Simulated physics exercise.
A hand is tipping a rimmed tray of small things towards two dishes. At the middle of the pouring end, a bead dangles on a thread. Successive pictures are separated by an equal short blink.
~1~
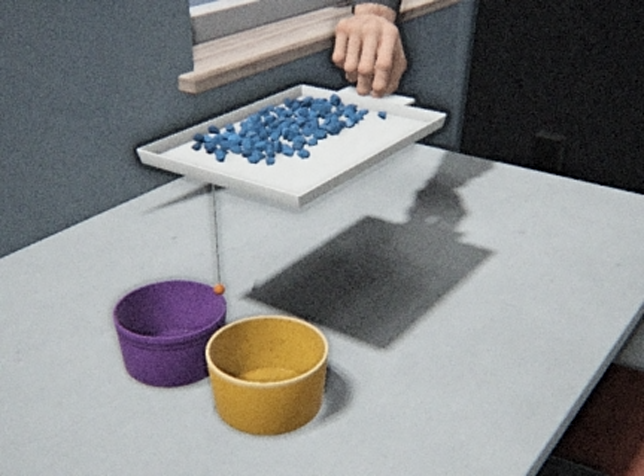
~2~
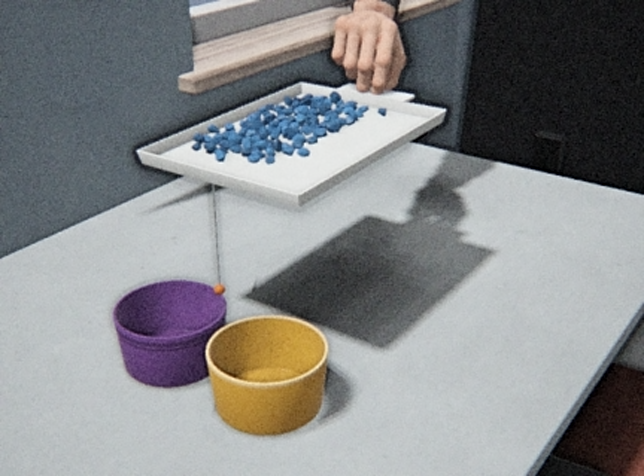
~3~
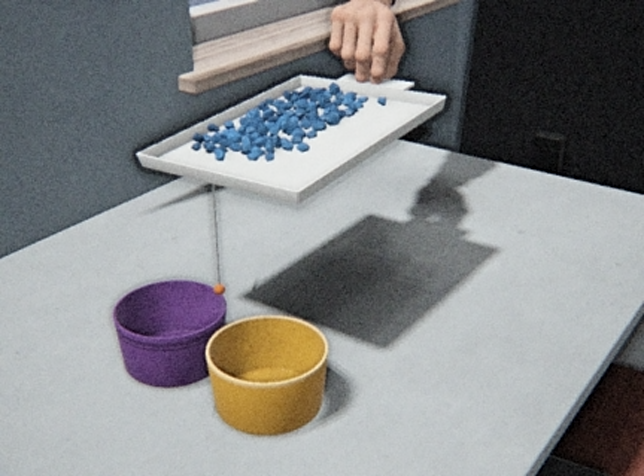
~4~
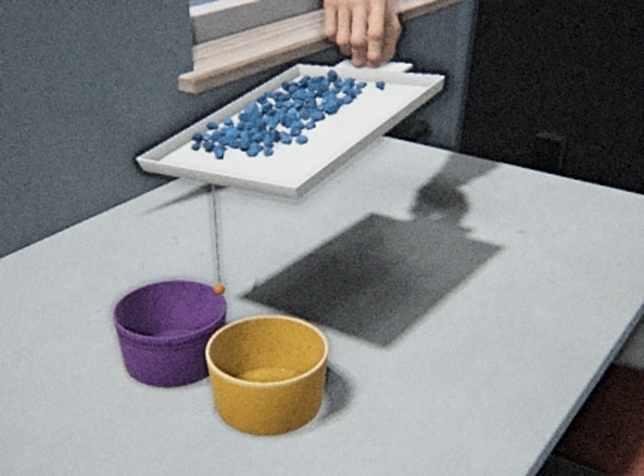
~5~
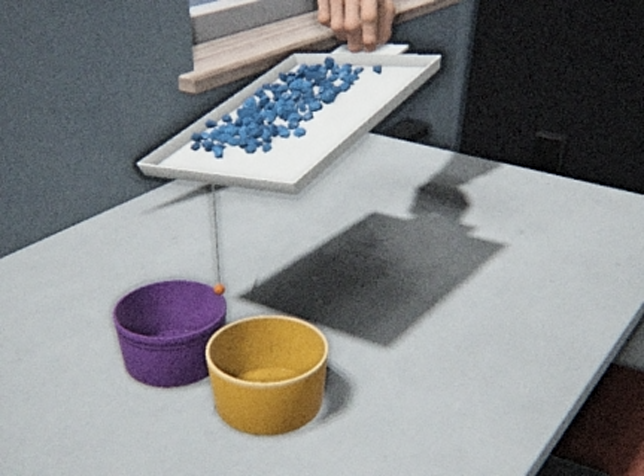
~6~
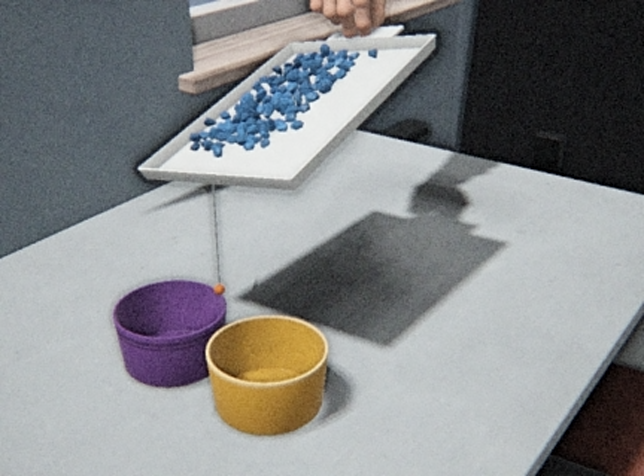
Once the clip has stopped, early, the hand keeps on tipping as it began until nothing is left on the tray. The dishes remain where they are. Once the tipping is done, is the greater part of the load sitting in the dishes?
I expect the dishes to receive the lesser amount.
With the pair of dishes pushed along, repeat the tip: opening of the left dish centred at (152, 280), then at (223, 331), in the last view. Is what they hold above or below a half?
The bulk of it, then Short of half.
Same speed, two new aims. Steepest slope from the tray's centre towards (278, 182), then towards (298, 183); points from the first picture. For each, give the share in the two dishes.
So it's 80 percent with the first slope and 80 percent with the other.
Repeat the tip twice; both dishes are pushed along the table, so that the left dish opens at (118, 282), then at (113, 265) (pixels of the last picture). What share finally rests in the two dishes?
Roughly 70 % and 70 %.
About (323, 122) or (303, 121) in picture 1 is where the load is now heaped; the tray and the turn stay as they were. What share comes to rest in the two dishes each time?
Around 40 percent the first time and around 40 percent the second time.
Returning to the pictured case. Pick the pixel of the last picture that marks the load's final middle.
About (147, 328).
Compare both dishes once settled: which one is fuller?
The one to the left is fuller.
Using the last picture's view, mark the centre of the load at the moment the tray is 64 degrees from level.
The centre of the load shows up near (182, 145) in the last view.
Soon, tray tipped steeply; nearly all on the tray; a small part in the air.
A while on, tray tipped past a quarter turn; a small part on the tray; about a quarter in the left dish; about two thirds outside both; a small part in the air.
Towards the end, tray tipped past a quarter turn; about a third in the left dish; about two thirds outside both.
Finally, tray tipped past a quarter turn; none in the right dish; about a third in the left dish; about two thirds outside both.
